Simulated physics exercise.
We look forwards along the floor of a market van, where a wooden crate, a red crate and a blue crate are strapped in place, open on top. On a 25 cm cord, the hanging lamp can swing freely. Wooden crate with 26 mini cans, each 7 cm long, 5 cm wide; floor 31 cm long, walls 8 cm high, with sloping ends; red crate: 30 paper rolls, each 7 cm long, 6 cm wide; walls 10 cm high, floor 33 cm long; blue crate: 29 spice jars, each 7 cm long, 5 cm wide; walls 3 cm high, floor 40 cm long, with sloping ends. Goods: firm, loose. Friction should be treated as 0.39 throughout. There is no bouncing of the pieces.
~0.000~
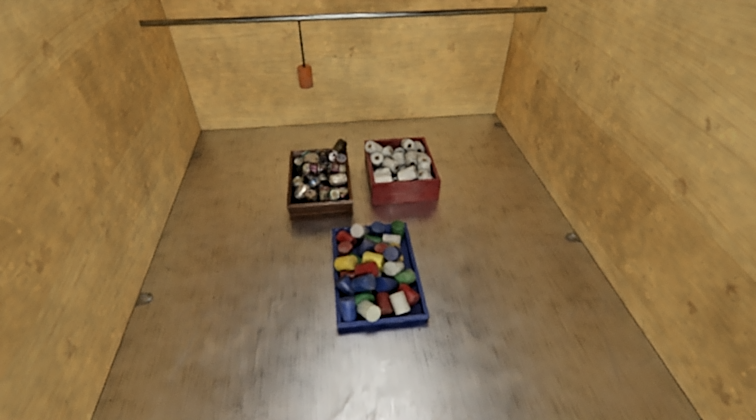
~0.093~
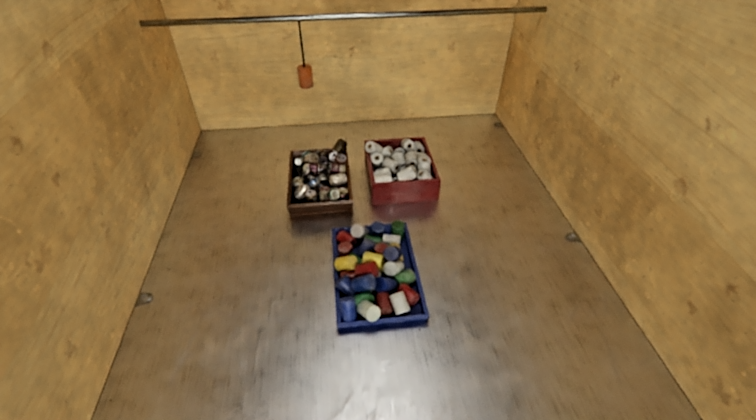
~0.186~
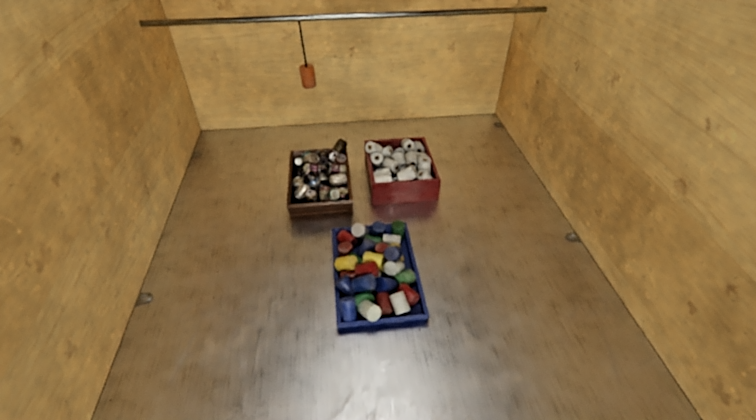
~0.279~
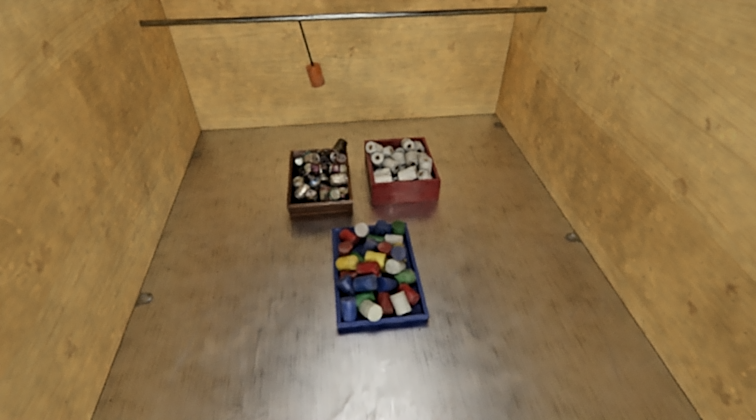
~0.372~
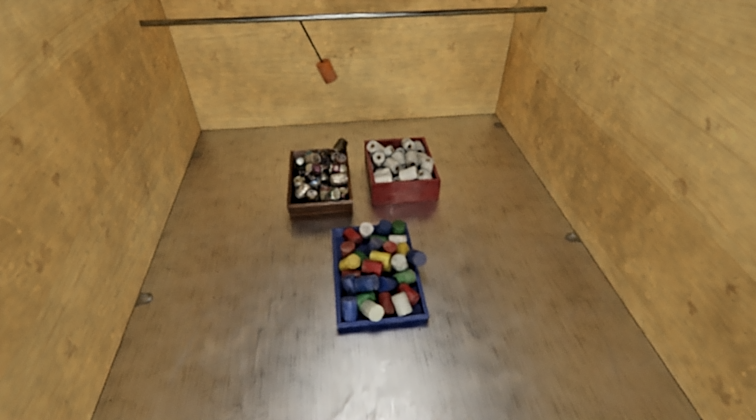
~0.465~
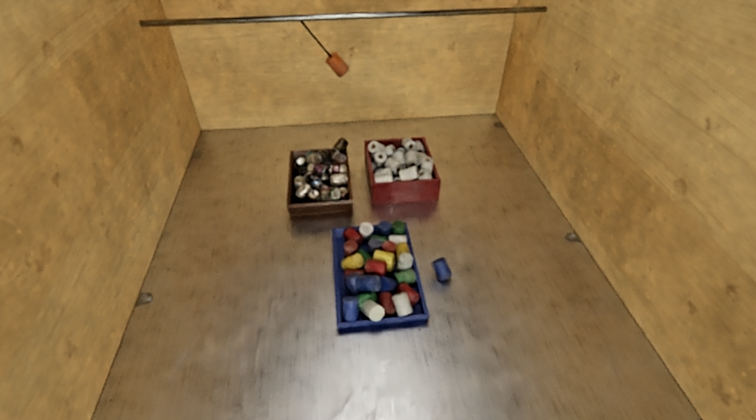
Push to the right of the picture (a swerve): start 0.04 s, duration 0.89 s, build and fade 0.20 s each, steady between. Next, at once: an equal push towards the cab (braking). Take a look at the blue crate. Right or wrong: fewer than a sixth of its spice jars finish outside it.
Right.
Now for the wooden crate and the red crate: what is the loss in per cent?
I'd estimate wooden crate near 5 and red crate near 0 per cent.
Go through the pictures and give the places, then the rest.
In the first picture (each is followed by its nearest rim corner in this view), blue crate, (339, 323); red crate, (373, 183); the lamp leans 0°; none out.
Blue crate, (339, 323); the lamp leans 0°, in the second picture.
Blue crate, (339, 323); the lamp leans 3°, in the third picture.
Blue crate, (339, 323); the lamp leans 11°, in the fourth picture.
Blue crate, (339, 323); the lamp leans 23°, in the fifth picture.
Blue crate, (339, 323); red crate, (373, 183); the lamp leans 36°; 1 out, the lowest jar at (442, 269), in the sixth picture.
After 0.78 s, wooden crate 26 in, 0 out, red crate 30 in, 0 out and blue crate 28 in, 1 out.
After 1.17 s, wooden crate 25 in, 1 out, red crate 30 in, 0 out and blue crate 28 in, 1 out.
After 1.72 s, wooden crate 25 in, 1 out, red crate 30 in, 0 out and blue crate 28 in, 1 out.
Final count (at 2.42 s), wooden crate 25 in, 1 out, red crate 30 in, 0 out and blue crate 28 in, 1 out. Asked share, 1 of 29, 3 per cent.
